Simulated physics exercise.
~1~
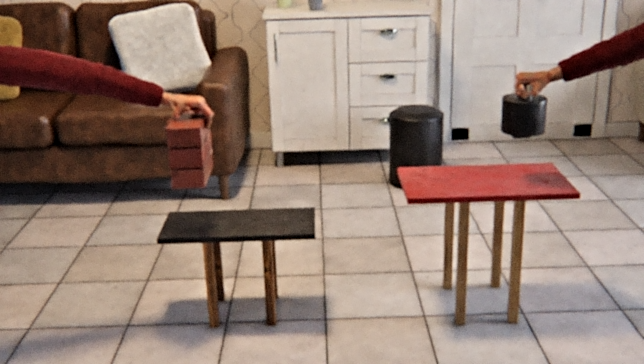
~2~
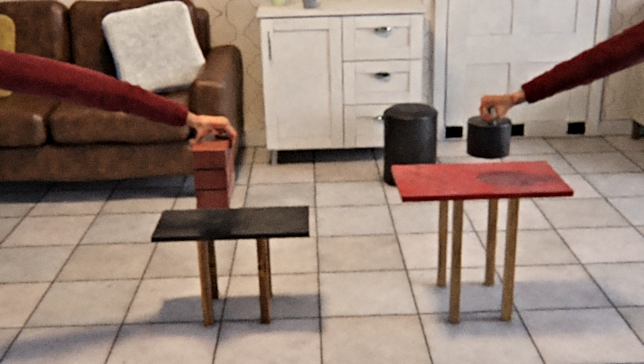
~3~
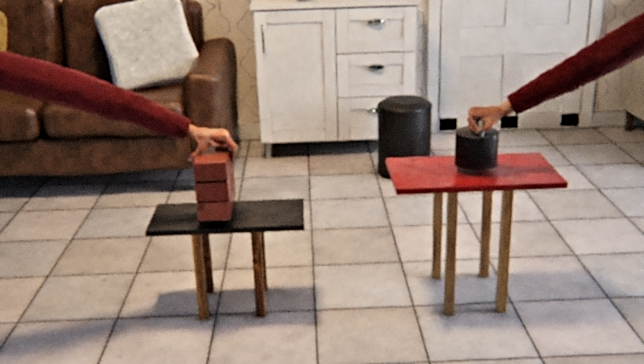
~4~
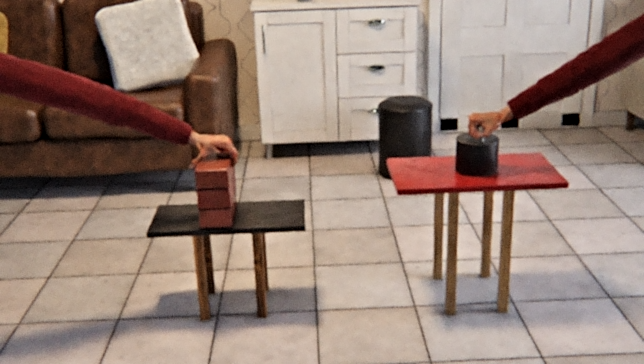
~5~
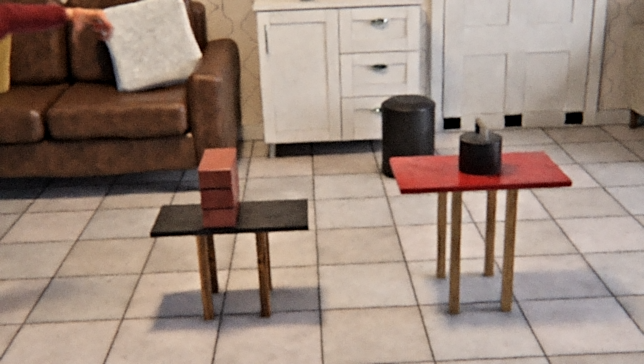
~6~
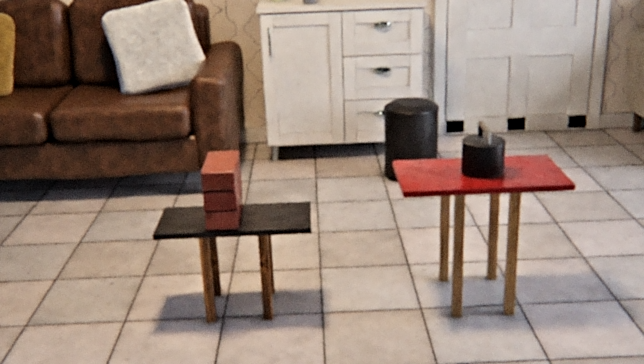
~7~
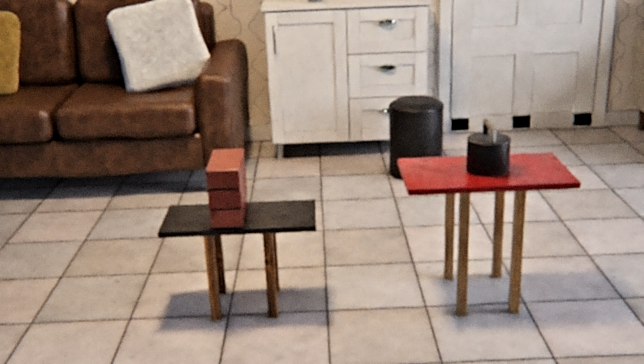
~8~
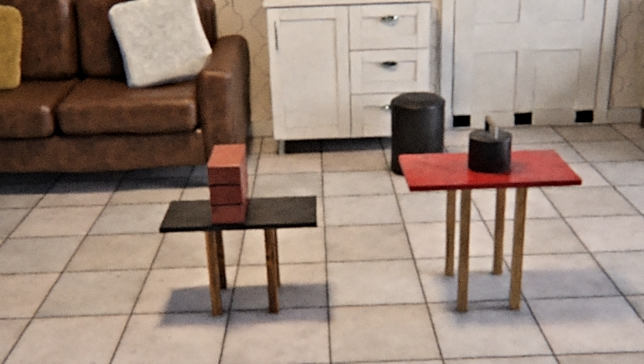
Tiled living room, two hands lowering red bricks onto a black table and a dark cylinder onto a red table, both staying upright.
